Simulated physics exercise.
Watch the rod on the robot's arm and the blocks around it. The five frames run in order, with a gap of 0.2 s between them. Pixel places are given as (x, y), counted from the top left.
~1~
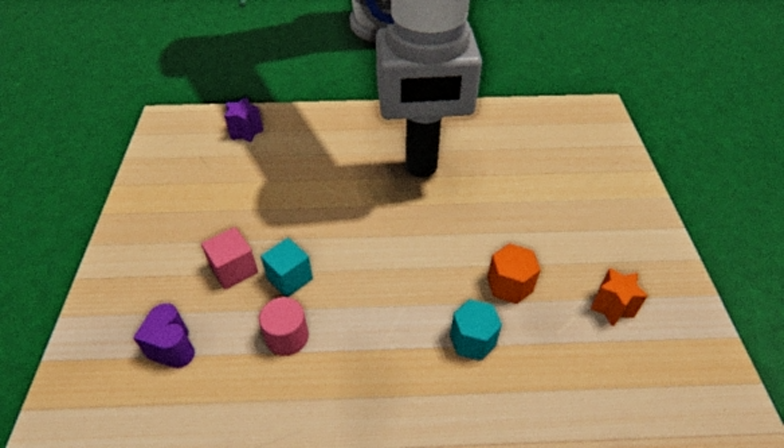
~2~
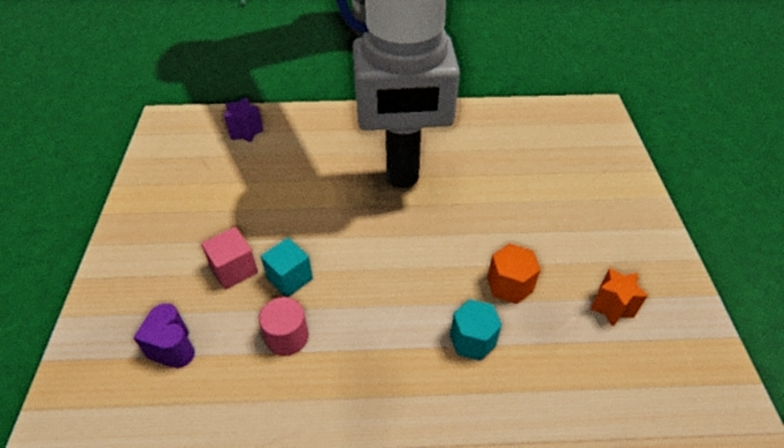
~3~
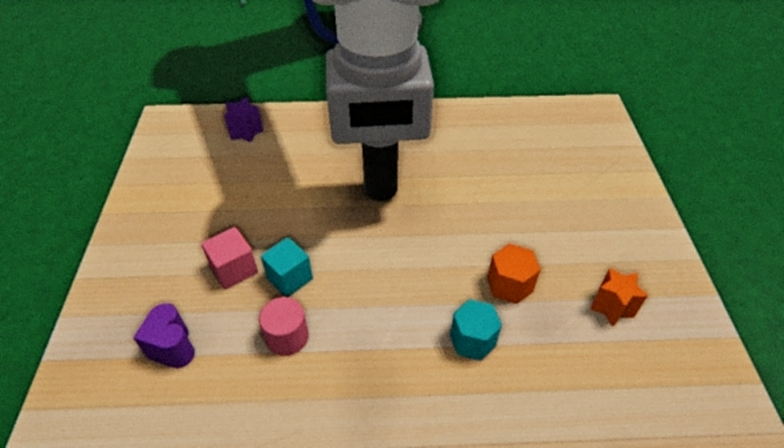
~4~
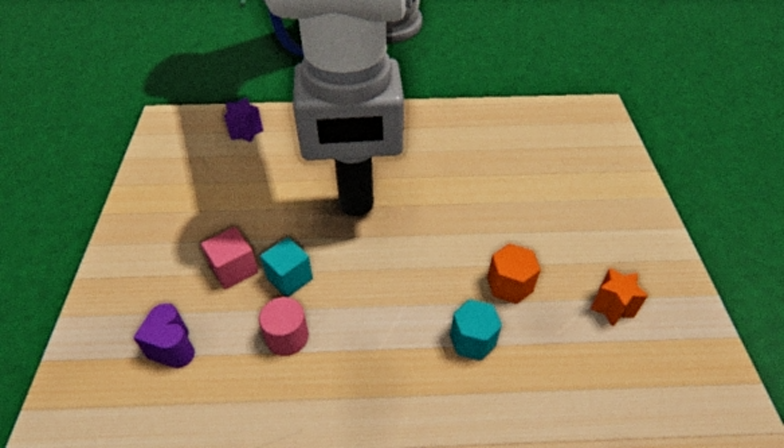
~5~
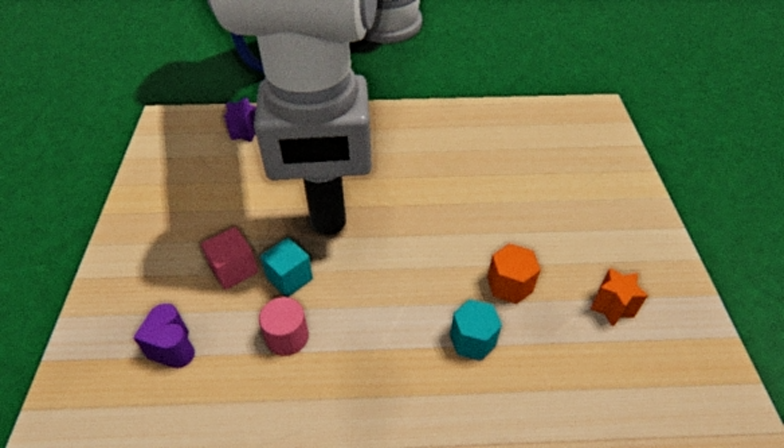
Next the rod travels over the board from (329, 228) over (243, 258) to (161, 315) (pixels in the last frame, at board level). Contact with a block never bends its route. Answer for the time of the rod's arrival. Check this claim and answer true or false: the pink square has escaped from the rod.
False
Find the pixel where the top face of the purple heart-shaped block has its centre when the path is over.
Its top middle will sit at (137, 366).
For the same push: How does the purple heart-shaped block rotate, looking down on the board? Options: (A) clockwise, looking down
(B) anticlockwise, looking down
Answer: B.
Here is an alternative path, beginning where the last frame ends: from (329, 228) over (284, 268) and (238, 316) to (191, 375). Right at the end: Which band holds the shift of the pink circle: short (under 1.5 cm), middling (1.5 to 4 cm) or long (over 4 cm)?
The move is medium, 1.5 to 4 cm.
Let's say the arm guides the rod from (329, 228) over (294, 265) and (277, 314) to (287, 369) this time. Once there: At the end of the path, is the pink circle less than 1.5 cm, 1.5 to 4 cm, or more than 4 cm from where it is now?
Upwards of 4 cm.
What follows on the original path. One third of the way, rod at (269, 240); nothing pushed yet.
Two thirds of the way, rod at (212, 268); pink square at (176, 280), turned 30° anticlockwise.
At the end, rod at (157, 309); purple heart-shaped block at (137, 366), turned 70° anticlockwise; pink square at (117, 327), turned 40° anticlockwise; turquoise square still.
